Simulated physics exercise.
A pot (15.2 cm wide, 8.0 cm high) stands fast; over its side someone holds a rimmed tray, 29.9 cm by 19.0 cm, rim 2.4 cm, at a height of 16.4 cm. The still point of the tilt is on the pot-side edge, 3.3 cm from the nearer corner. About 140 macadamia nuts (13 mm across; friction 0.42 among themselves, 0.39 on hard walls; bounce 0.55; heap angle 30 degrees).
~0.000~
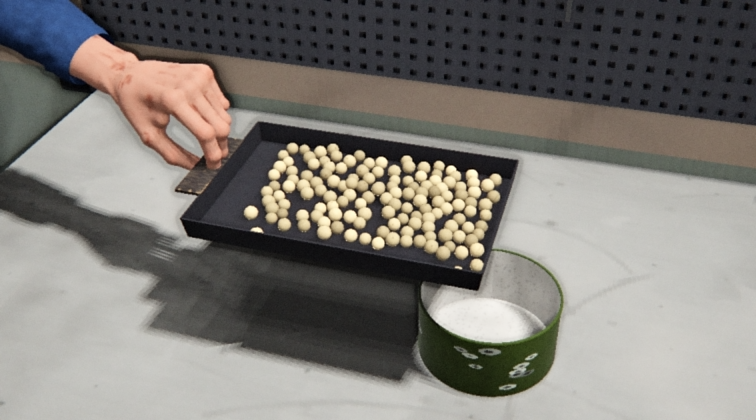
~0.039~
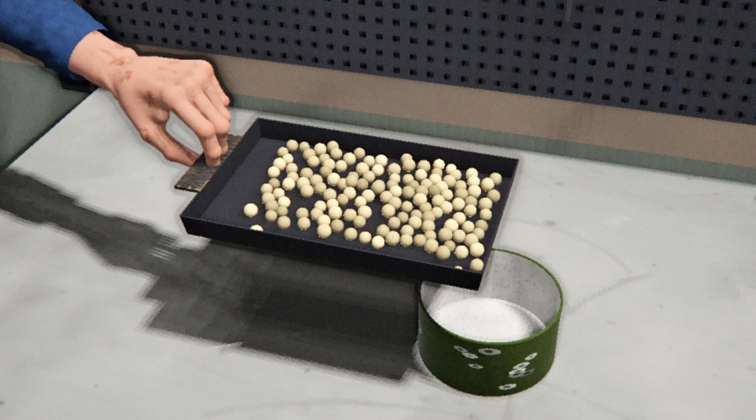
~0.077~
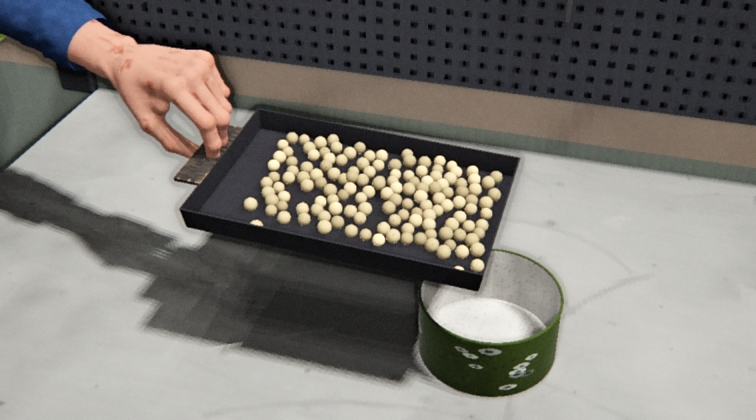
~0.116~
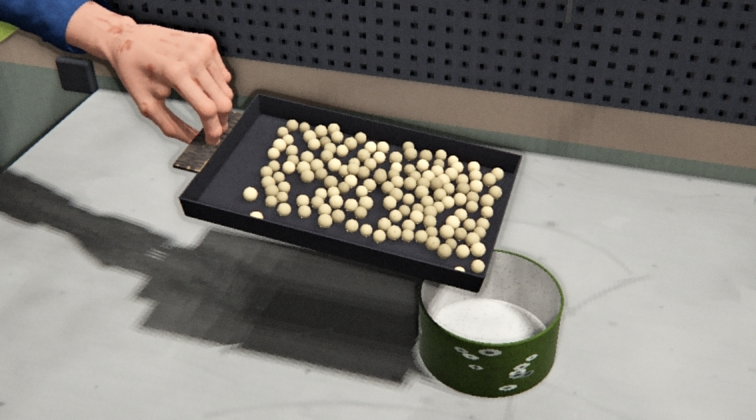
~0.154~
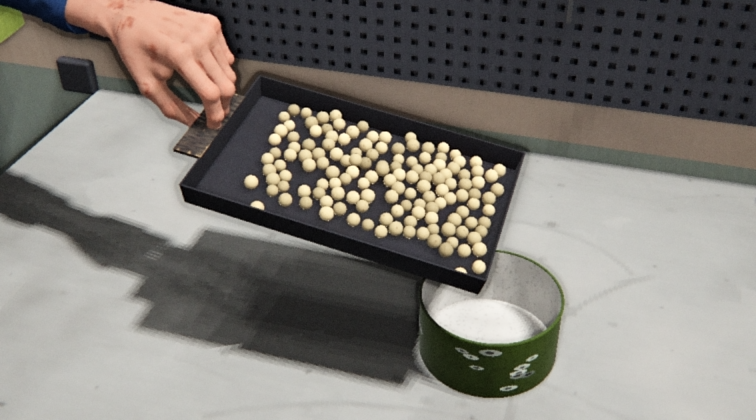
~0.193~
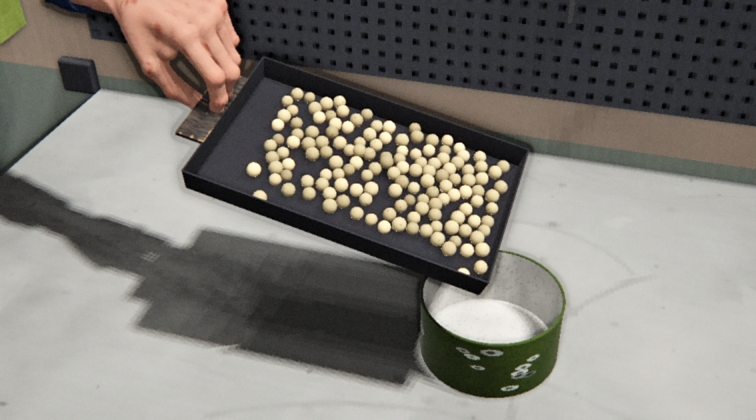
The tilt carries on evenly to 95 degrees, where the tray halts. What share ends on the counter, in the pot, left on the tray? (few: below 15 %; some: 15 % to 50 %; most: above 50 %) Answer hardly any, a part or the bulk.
On the counter: The bulk; in the pot: Hardly any; left on the tray: Hardly any.
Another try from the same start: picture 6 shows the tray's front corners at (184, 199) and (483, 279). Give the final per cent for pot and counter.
Pot 0, counter 100.
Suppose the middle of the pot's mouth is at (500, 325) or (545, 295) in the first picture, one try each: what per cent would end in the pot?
Some 35 and 10 per cent.
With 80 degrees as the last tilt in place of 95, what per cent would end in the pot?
In that case some 0 per cent.
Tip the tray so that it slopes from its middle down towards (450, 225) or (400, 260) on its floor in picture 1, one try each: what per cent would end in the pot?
Some 25 and 0 per cent.
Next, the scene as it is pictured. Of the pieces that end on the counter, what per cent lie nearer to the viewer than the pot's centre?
Some 90 per cent.
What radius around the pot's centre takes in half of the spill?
About 20 cm.
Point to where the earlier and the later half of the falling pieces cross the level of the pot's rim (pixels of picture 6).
First near (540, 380), later near (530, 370).
After 0.53 s, tilt 55 degrees; the tray holds 100 %, the pot 0 %.
After 0.75 s, tilt 81 degrees; the tray holds 95 %, the pot 0 %.
After 1.08 s, tilt 95 degrees; the tray holds 20 %, the pot 0 %.
In the end, at 2.3 s, counter 100 %, pot 0 %, tray 0 %.
